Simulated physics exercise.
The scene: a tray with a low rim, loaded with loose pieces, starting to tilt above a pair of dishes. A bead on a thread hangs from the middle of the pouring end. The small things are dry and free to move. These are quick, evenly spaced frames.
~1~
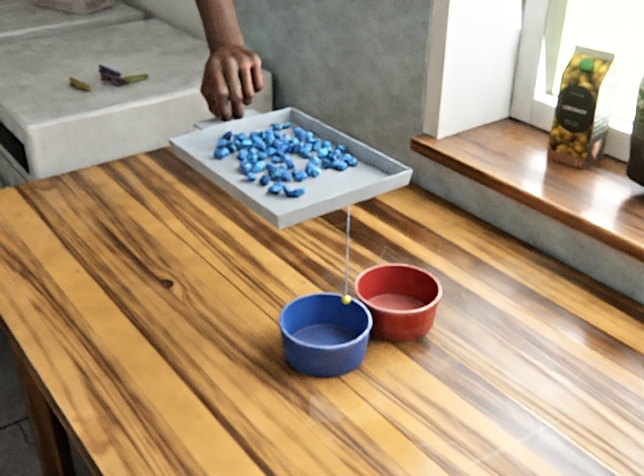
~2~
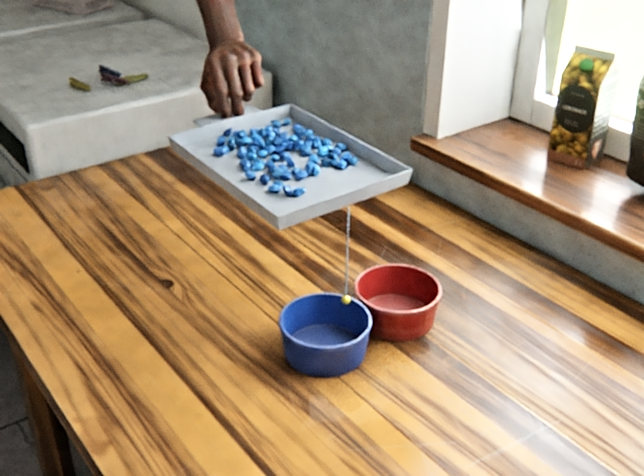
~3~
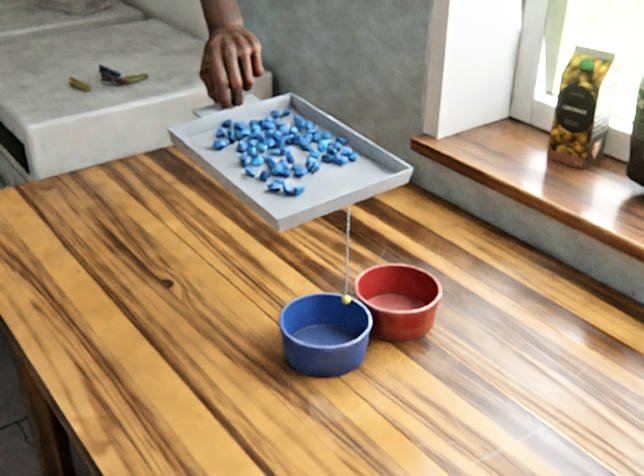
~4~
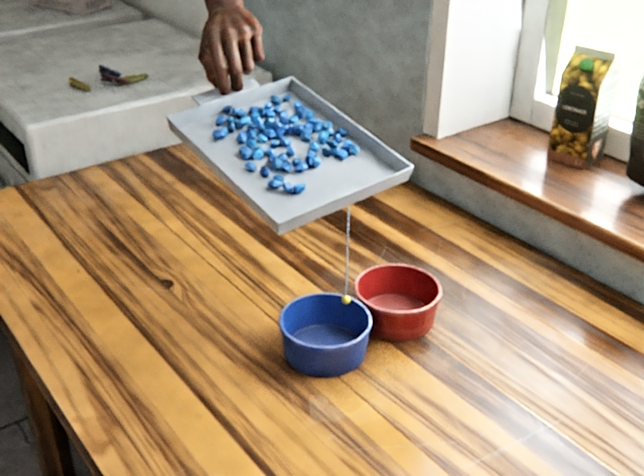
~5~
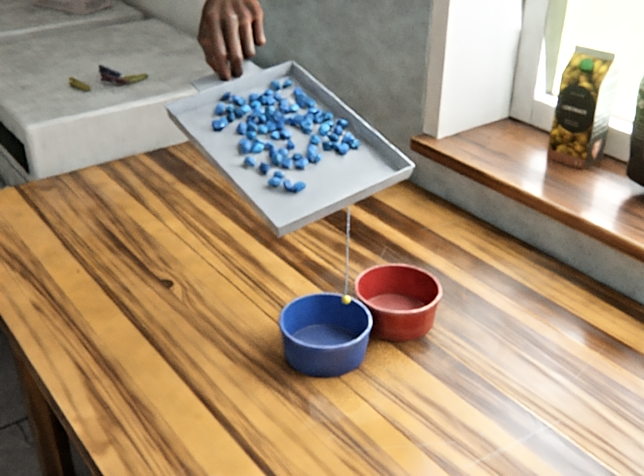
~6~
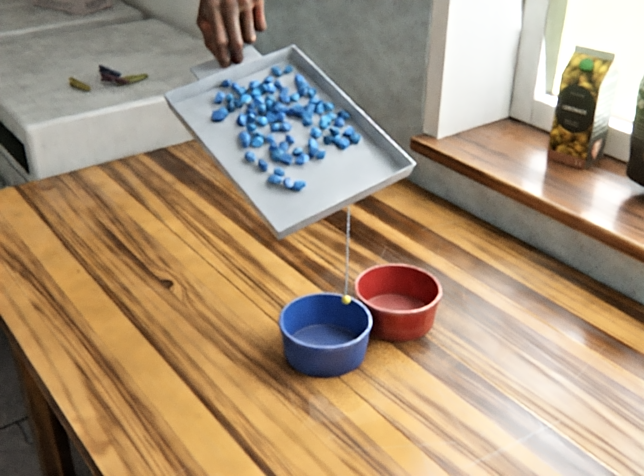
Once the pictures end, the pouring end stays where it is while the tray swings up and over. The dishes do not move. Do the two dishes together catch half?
In the dishes lies only the smaller part of it.
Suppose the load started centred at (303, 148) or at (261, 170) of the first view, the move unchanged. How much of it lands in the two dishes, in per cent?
In turn 30 and 30 in a hundred.
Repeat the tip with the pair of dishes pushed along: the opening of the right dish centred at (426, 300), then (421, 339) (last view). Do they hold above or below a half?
One: Below a half. Two: Below a half.
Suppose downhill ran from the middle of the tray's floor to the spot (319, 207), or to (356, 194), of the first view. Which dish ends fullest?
The first try: The left dish. The second: The right one.
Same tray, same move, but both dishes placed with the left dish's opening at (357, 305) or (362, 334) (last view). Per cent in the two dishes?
About 0 and 20 per cent.
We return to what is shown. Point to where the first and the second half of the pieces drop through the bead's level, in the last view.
At about (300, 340), then at (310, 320).
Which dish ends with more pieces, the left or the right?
It is the left dish.
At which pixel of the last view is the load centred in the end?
Close to (306, 381).
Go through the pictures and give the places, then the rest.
In the first picture, corners of the pouring end at (279, 214) and (408, 170), level; middle of the load at (279, 152), aquarium stones; left dish at (353, 355); right dish at (425, 320); bead on its thread at (346, 300).
In the second picture, corners of the pouring end at (279, 214) and (409, 169), level; middle of the load at (279, 150).
In the third picture, corners of the pouring end at (279, 217) and (409, 168), tipped barely, lowest at the left corner; middle of the load at (279, 144).
In the fourth picture, corners of the pouring end at (279, 221) and (410, 166), tipped a little, lowest at the left corner; middle of the load at (279, 134).
In the fifth picture, corners of the pouring end at (279, 225) and (411, 165), tipped clearly, lowest at the left corner; middle of the load at (279, 125).
In the sixth picture, corners of the pouring end at (280, 228) and (412, 163), tipped clearly, lowest at the left corner; middle of the load at (280, 117); left dish at (353, 355); right dish at (425, 320).
Soon after the last picture, tray tipped steeply; nearly all on the tray; a small part in the air.
A little later, tray tipped past a quarter turn; about a quarter on the tray; a small part in the left dish; about half outside both; a small part in the air.
Later still, tray tipped past a quarter turn; about a third in the left dish; about two thirds outside both.
At rest, tray tipped past a quarter turn; about a third in the left dish; none in the right dish; about two thirds outside both.
